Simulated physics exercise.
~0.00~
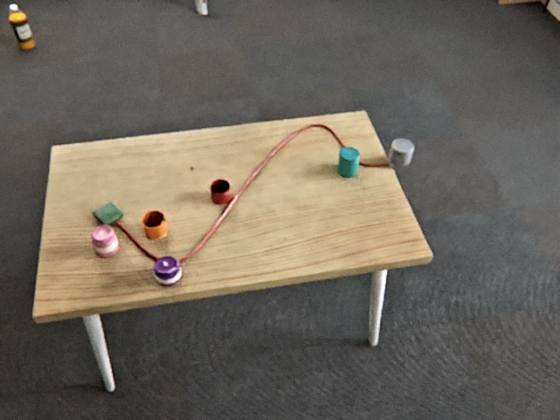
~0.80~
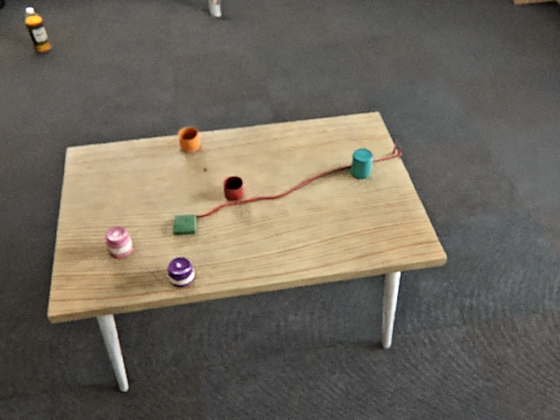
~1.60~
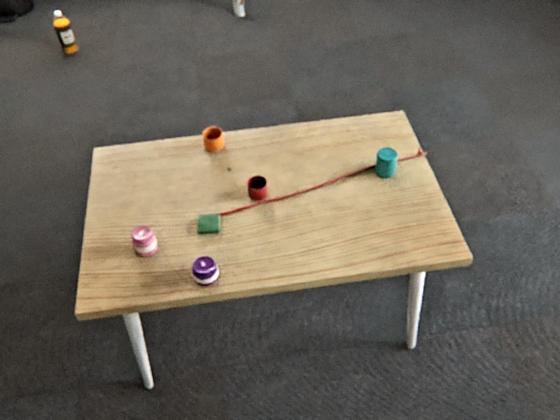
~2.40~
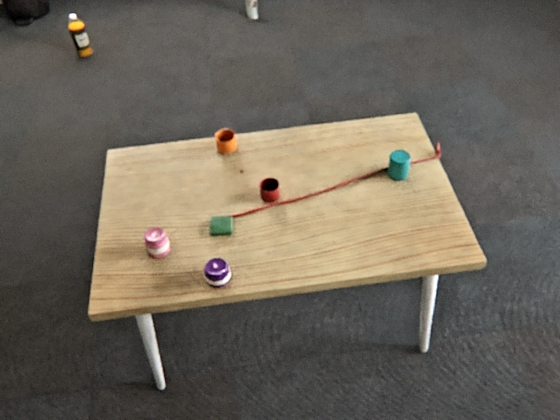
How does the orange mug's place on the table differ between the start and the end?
At the start the orange mug stands between the pink and purple jars and a little behind them, toward the left of the table. By the end it stands at the far edge of the table, behind the red cup and slightly to its left.
